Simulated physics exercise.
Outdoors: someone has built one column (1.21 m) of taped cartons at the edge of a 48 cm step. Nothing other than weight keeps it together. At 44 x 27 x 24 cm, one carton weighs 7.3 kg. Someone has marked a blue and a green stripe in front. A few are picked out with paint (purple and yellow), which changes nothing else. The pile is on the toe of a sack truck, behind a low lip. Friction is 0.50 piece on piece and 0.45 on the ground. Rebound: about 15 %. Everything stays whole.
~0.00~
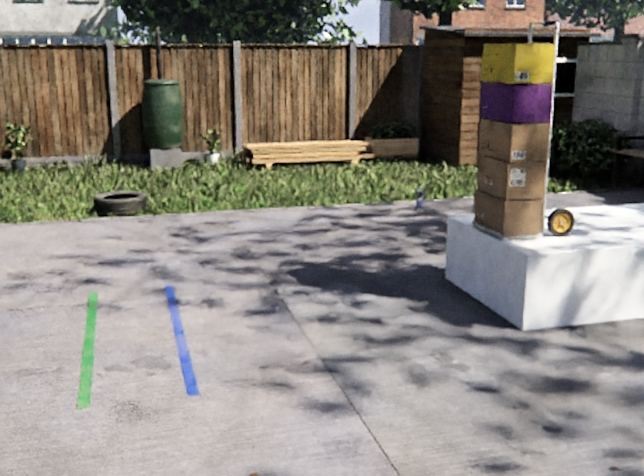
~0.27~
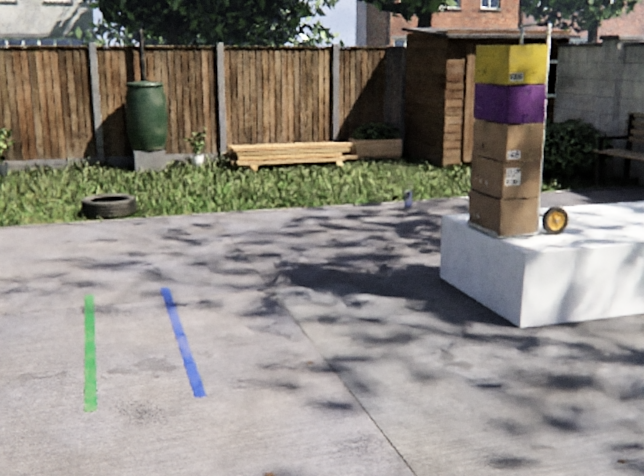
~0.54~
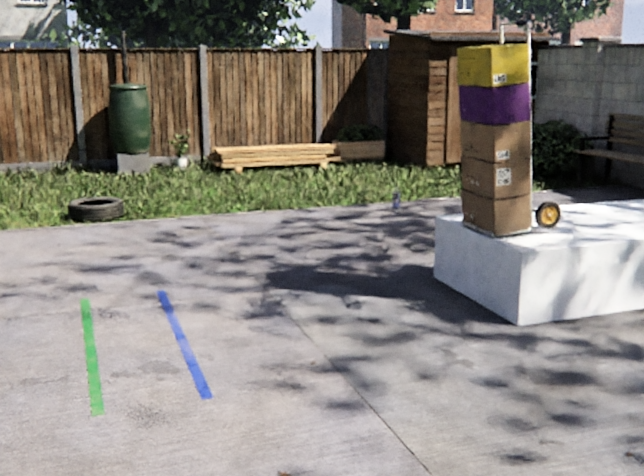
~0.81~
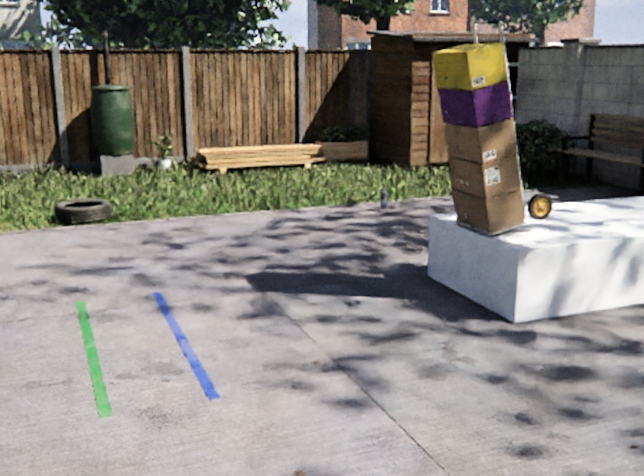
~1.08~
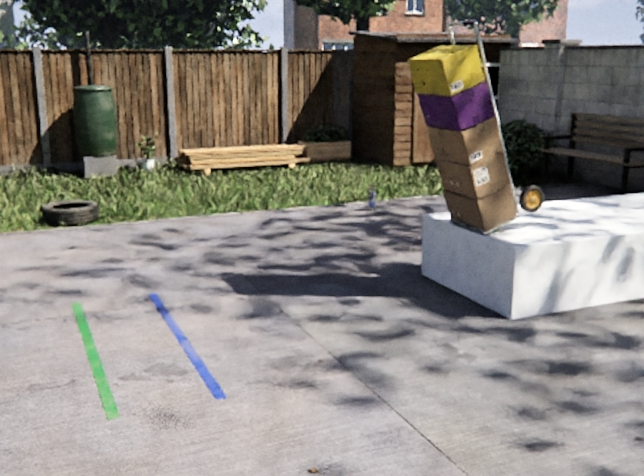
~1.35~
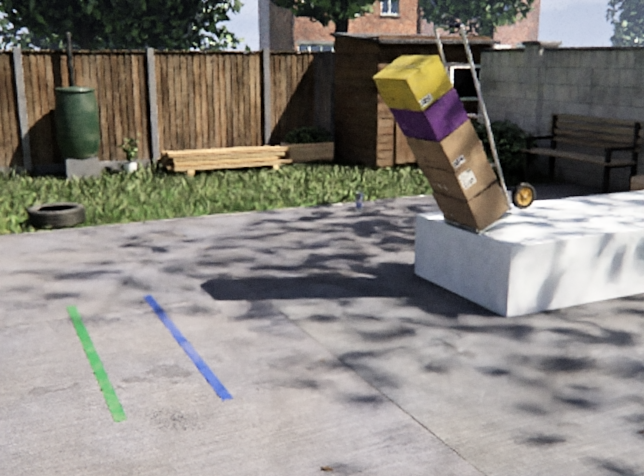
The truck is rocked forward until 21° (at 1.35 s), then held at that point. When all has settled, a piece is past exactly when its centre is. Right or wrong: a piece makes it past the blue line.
Wrong.
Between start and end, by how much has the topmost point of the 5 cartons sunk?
It sits roughly 145 centimetres lower.
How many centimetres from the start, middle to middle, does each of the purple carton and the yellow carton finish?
The purple one ends 170 cm from its start and the yellow one 200 cm.
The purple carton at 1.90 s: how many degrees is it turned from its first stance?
I'd estimate close to 110°.
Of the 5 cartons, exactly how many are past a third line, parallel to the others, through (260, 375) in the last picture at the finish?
I make it 0.
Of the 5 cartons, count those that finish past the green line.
If you count them, it's 0.
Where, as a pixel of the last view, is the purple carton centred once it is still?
It settles close to (335, 293) in the last view.
By 1.60 s, none of the 5 cartons past the blue line, 5 disturbed; yellow carton tilted 59°, 35 cm lower; purple carton tilted 59°, 23 cm lower.
By 1.90 s, none of the 5 cartons past the blue line, 5 disturbed; purple carton on its side; yellow carton on its side.
When it is over (3.0 s), none of the 5 cartons past the blue line, 5 disturbed; purple carton on its side; yellow carton on its side. The farthest middle lies 74 cm short of that line. In pixels of the last frame, middles, purple carton near (335, 293), yellow carton near (291, 299).
